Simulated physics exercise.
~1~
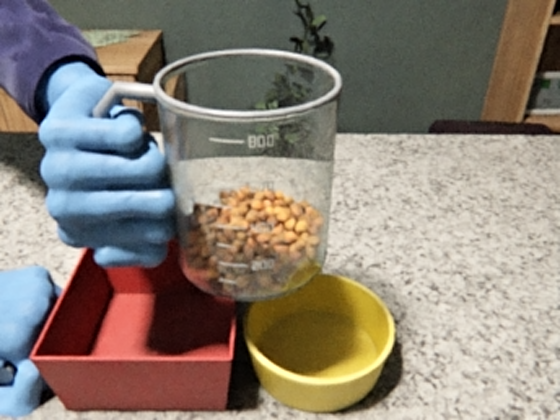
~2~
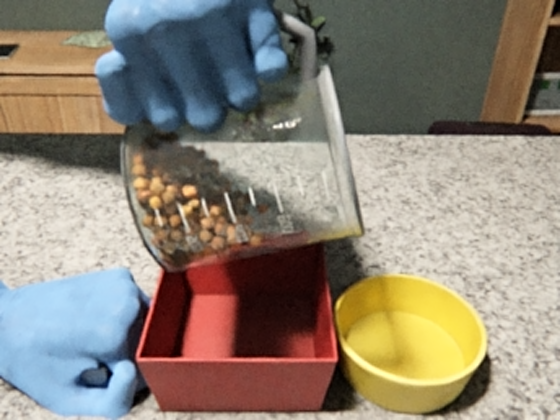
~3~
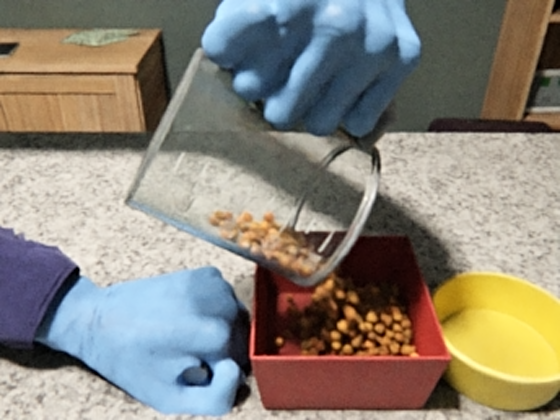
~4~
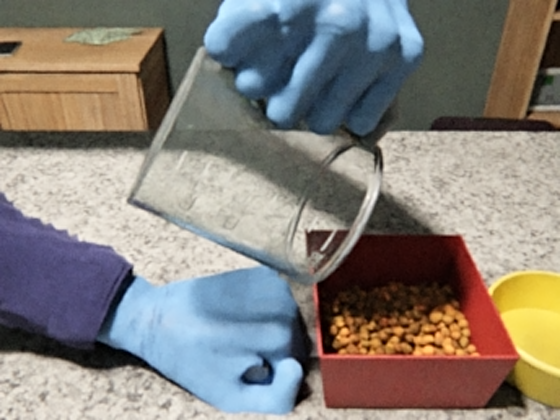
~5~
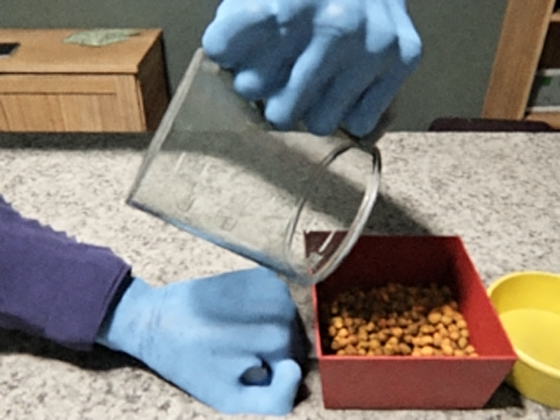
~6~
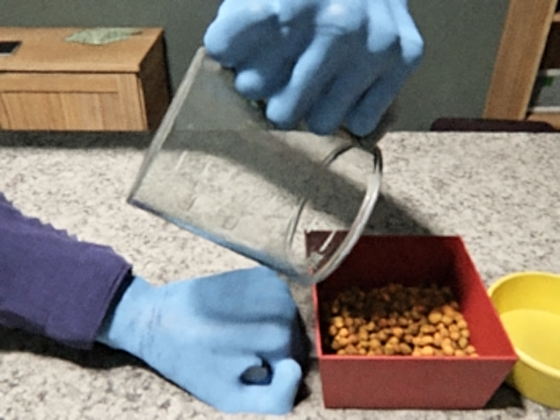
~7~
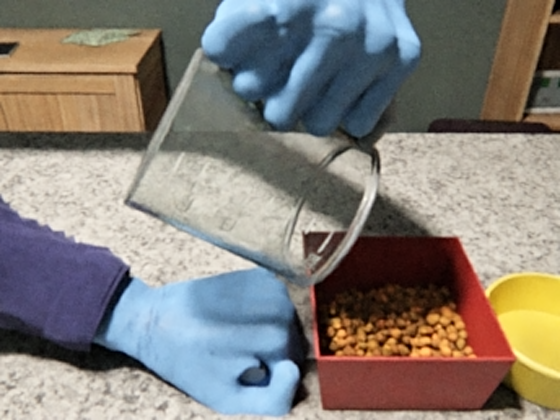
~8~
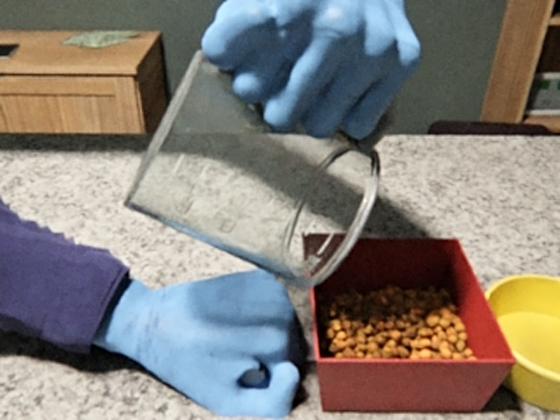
In the video, a blue-gloved hand tips a clear jug of roasted chickpeas while another draws a red tin and a yellow dish to the right. The chickpeas pour into the red tin, leaving the jug and yellow dish empty as everything comes to rest.
